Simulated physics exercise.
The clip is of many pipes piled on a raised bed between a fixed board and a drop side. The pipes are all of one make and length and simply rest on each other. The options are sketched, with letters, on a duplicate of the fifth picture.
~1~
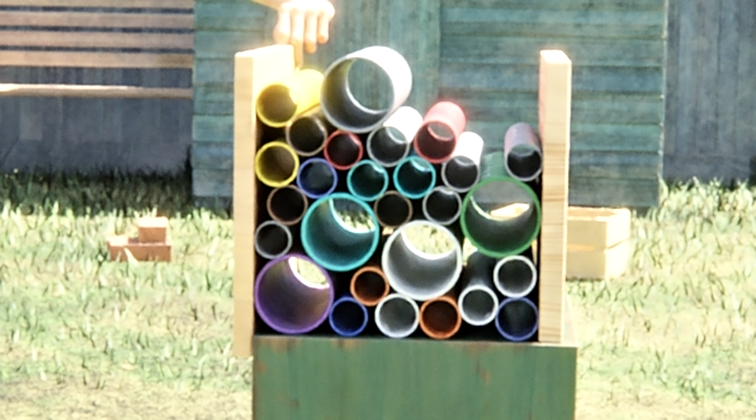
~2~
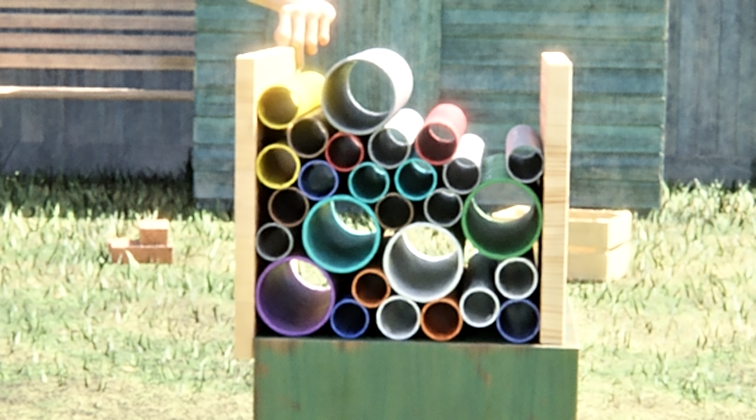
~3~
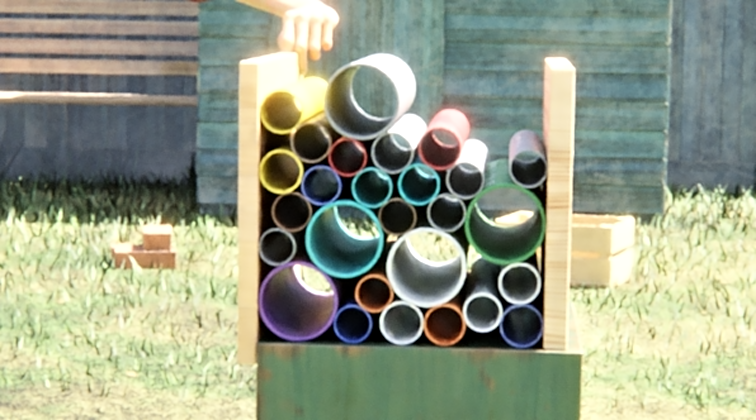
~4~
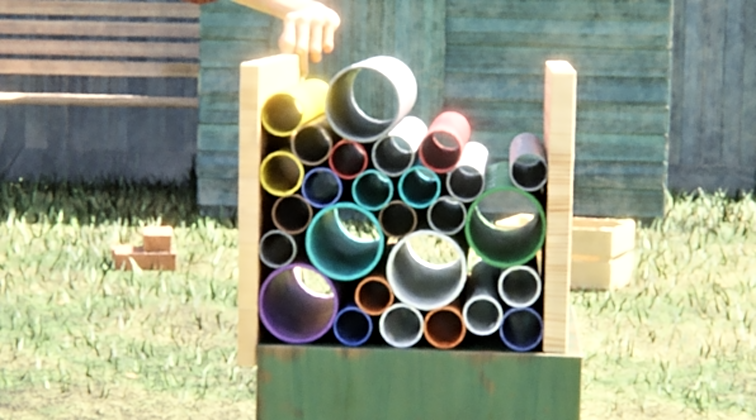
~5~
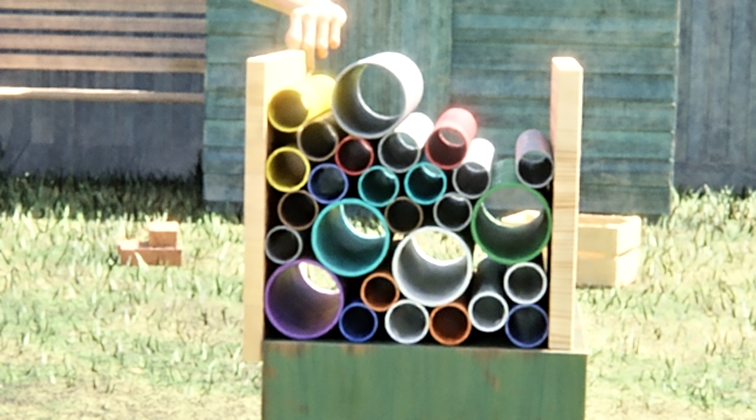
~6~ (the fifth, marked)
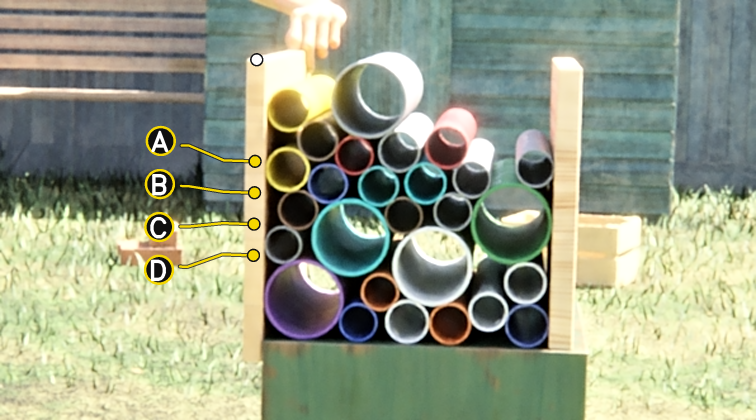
A stack of open-ended pipes in many colours sits between two upright wooden boards on a green stand, seen end-on in a sunlit grassy yard with a bench and weathered plank walls behind. Large purple, teal, white and green pipes lie among smaller ones, with yellow at upper left and a hand above. The pipes stay in place against each other while the view shifts very slightly.
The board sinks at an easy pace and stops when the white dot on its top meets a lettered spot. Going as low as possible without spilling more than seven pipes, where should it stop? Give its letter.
The last mark within the limit is D.
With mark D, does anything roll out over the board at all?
Yes.
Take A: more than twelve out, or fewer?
At A, fewer than twelve.
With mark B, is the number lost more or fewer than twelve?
Fewer than twelve.
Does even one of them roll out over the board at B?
At B: Yes.
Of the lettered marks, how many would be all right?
Four of them.
On the copy, A at (255, 162); B at (255, 193); C at (254, 224); D at (254, 255); the white dot at (257, 60).
On D. First, top of the board (266, 143).
Then, top of the board (264, 239).
Finally, top of the board (264, 254), five out over the board.
By contrast, A one out over the board; B about four out over the board; C about four out over the board.
